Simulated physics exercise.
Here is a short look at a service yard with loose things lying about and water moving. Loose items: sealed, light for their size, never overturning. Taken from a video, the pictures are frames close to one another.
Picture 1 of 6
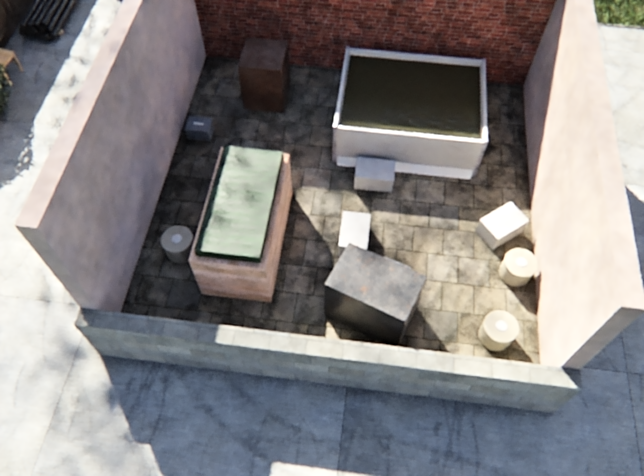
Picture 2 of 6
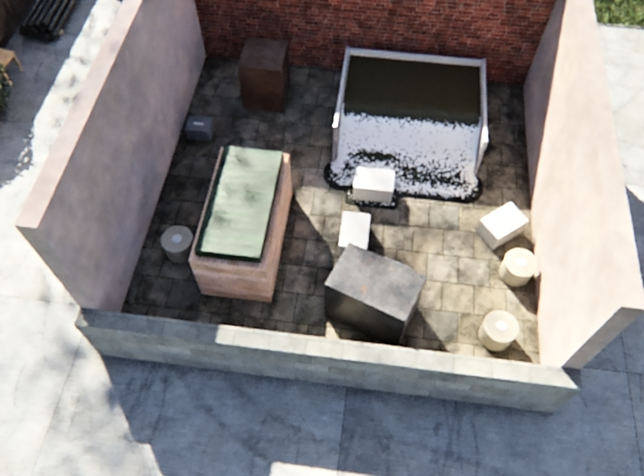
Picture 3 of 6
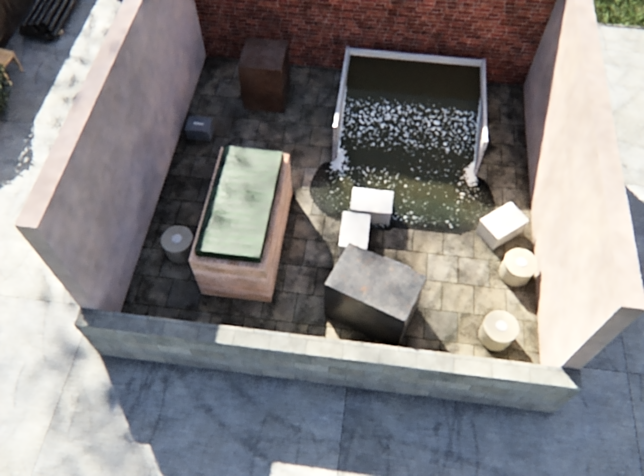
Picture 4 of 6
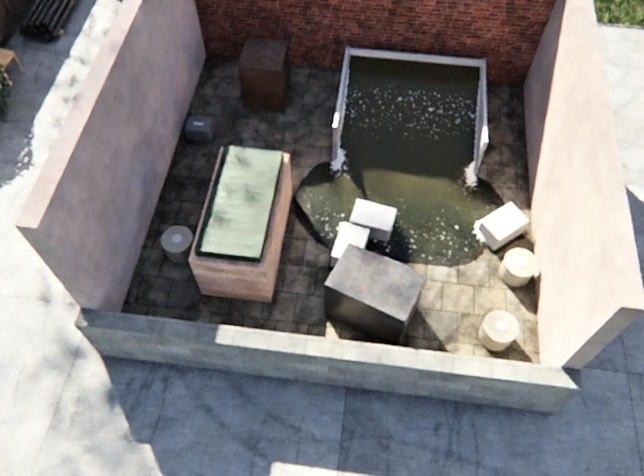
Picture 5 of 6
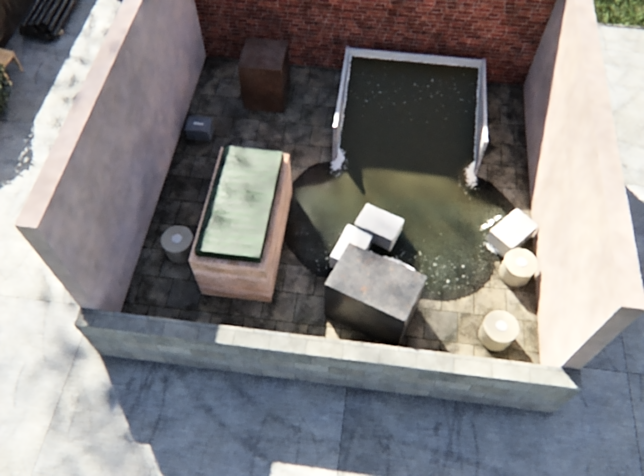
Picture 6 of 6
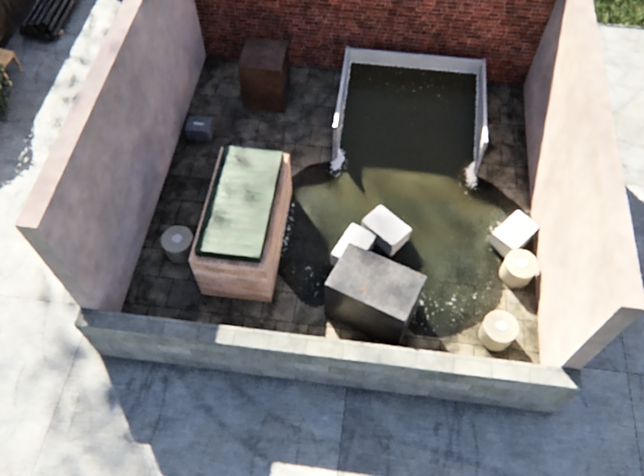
Dark, murky water pours from the open front of a white-walled tank against the red brick back wall of a paved, walled yard, seen from above by a still camera. A pinkish block with a pale green top stands left, a dark block front centre, pale drums right. White froth thins as the pool widens, shifting two pale crates near the dark block and nudging another at right.
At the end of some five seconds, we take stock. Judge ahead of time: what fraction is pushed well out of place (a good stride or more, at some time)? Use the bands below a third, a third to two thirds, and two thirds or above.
It falls two thirds or above.
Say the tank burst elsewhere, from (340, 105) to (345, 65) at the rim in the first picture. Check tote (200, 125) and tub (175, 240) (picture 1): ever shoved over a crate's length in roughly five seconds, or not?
Went the distance, then went the distance.
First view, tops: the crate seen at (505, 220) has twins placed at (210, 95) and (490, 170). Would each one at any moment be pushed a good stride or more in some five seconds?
Result, in sequence - short of that distance / displaced that far.
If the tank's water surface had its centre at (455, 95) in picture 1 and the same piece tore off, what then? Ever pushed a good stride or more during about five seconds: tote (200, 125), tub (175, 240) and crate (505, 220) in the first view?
Well, the first one didn't get far, the second didn't get far, and the third got driven a long way.
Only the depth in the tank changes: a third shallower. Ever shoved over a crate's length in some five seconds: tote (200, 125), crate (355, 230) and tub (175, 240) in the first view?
Well, one by one: Not carried that far, carried that far, not carried that far.
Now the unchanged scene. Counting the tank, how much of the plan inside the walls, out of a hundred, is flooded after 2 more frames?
Something like 45 in a hundred.
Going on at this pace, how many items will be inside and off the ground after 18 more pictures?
6 in all.
A moment on, 1 of 8 are well off their spots; 4 afloat.
Next, 5 of 8 are well off their spots; 6 afloat.
Later, 4 of 8 are well off their spots; 6 afloat.
In the end, 6 of 8 are well off their spots, and 6 have been at some point; 5 afloat.
